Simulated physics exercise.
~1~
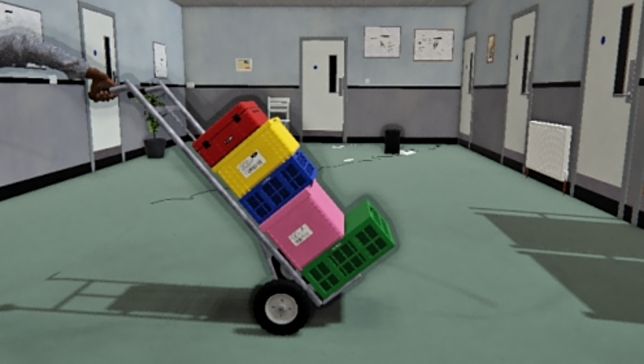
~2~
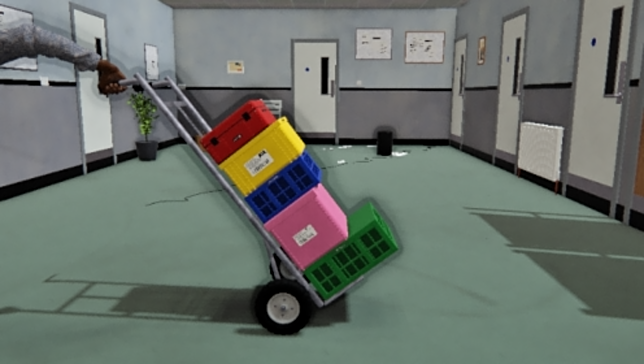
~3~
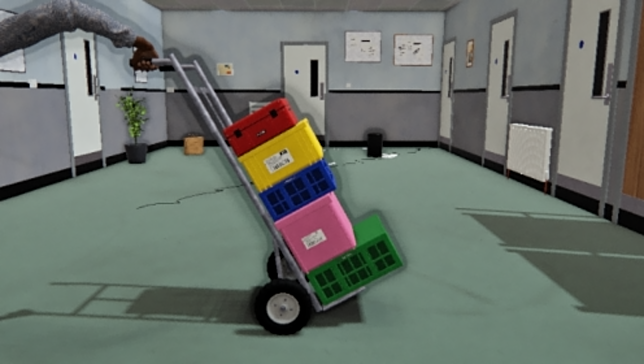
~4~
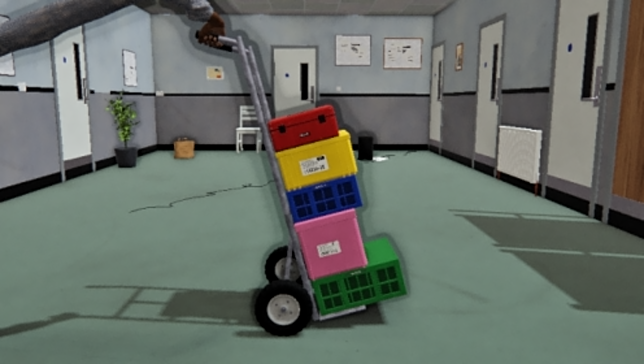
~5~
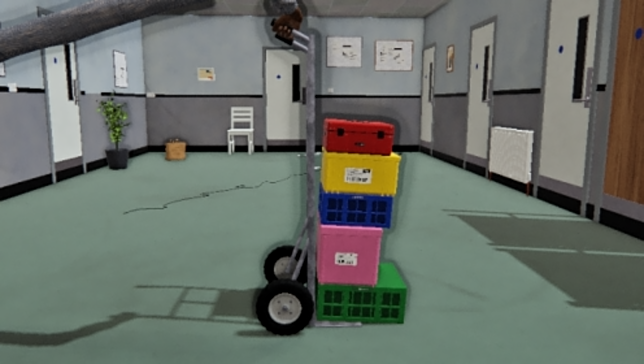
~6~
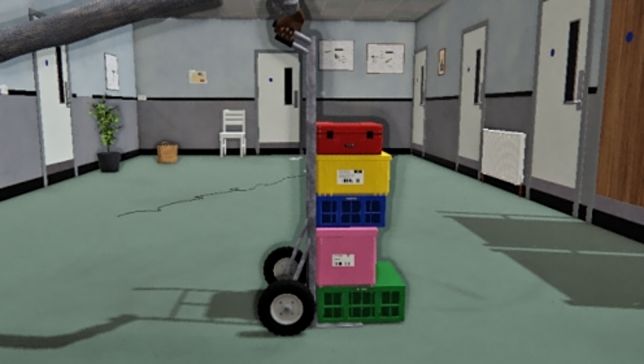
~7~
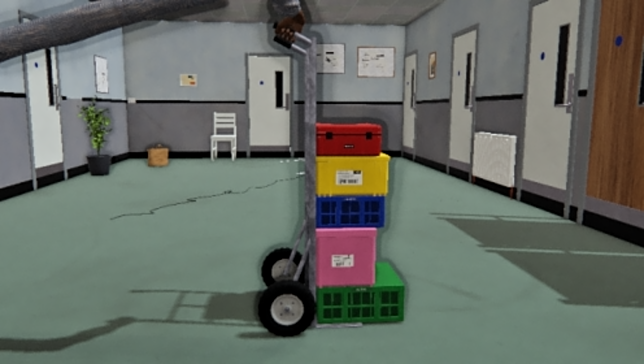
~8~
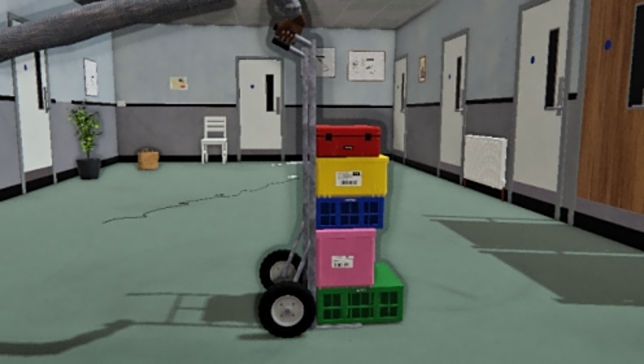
A two-wheeled hand truck stands tilted back to the left in a green-floored room with grey walls and several doors, seen from the side as the view drifts slightly. Leaning on it are a red toolbox on top, then a yellow tote, a blue crate and a pink tote, with a green crate lowest at the right. A dark arm at the upper left holds the handle and swings the truck forward, faster as it nears upright. The plate meets the floor and the load tips slightly forward, then settles back. The truck ends upright and still, everything stacked on it.
